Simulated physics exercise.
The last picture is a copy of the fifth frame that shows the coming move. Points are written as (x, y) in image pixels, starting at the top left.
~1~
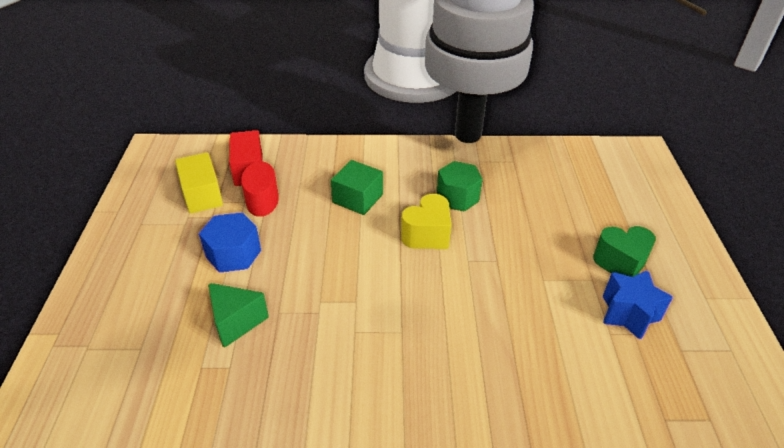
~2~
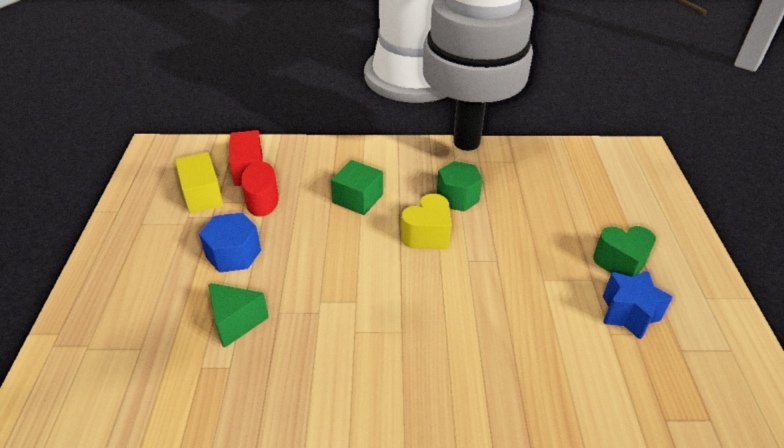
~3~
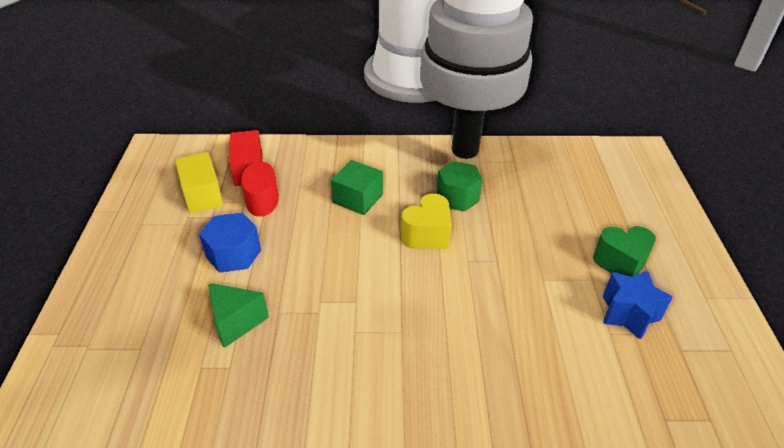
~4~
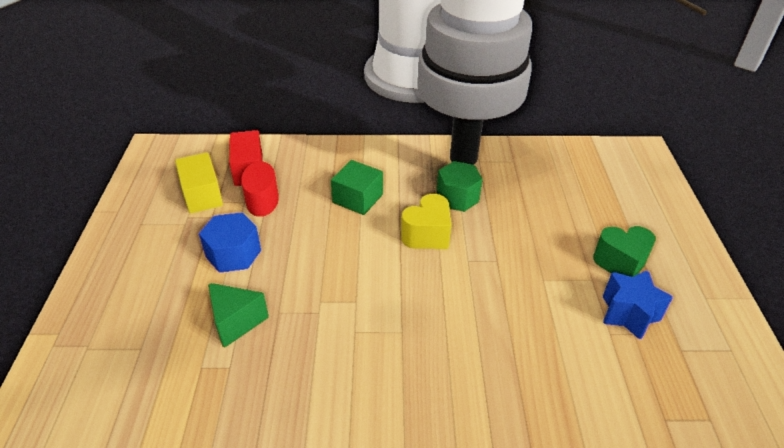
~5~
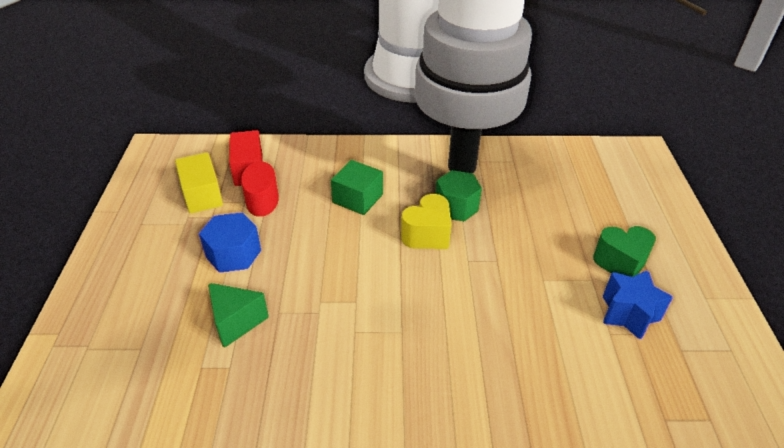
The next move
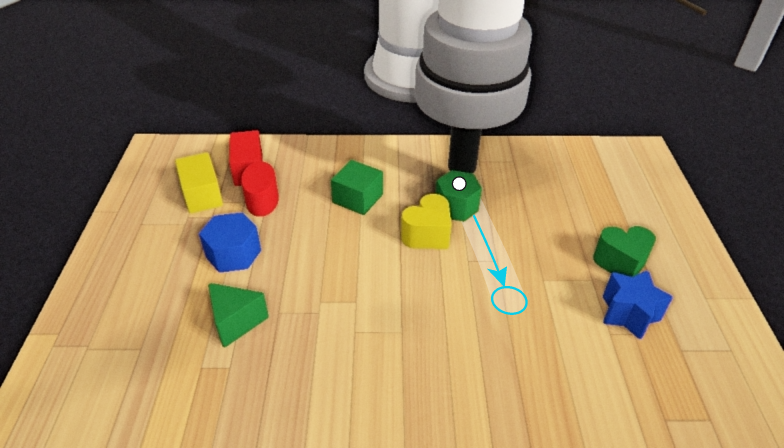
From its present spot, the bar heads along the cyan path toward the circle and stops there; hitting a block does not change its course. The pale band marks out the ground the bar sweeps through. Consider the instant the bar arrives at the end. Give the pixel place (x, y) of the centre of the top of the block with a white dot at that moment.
My estimate: (462, 249).
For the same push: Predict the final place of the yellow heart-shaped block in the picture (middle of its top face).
So, by the moment the path ends, you'll find the top centre of the yellow heart-shaped block at (421, 225).
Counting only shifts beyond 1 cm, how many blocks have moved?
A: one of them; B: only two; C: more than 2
My pick is B.
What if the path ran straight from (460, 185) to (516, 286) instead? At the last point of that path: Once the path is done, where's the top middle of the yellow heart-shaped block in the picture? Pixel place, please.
Just about (417, 229).
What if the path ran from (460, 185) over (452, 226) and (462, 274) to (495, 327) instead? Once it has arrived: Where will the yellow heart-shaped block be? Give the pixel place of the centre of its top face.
It ends at (424, 244).
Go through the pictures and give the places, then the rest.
Bar's lower end (468, 137); yellow heart-shaped block (429, 211); green hexagon (460, 174), in the first picture.
Bar (466, 144); blocks still, in the second picture.
Bar (465, 152); blocks still, in the third picture.
Bar (463, 160); blocks still, in the fourth picture.
Bar (462, 169); yellow heart-shaped block (429, 211); green hexagon (459, 184), in the fifth picture.
Drawn move, in a line from (460, 185) to (509, 300); the dot is on the green hexagon.
The first path, step by step. One third of the way, bar (478, 202); yellow heart-shaped block (421, 225), turned 35° clockwise; green hexagon (470, 219), turned 15° clockwise.
Two thirds of the way, bar (496, 240); yellow heart-shaped block (421, 225), turned 35° clockwise; green hexagon (464, 246), turned 50° clockwise.
At the end, bar (513, 284); yellow heart-shaped block (421, 225), turned 35° clockwise; green hexagon (462, 249), turned 65° clockwise.
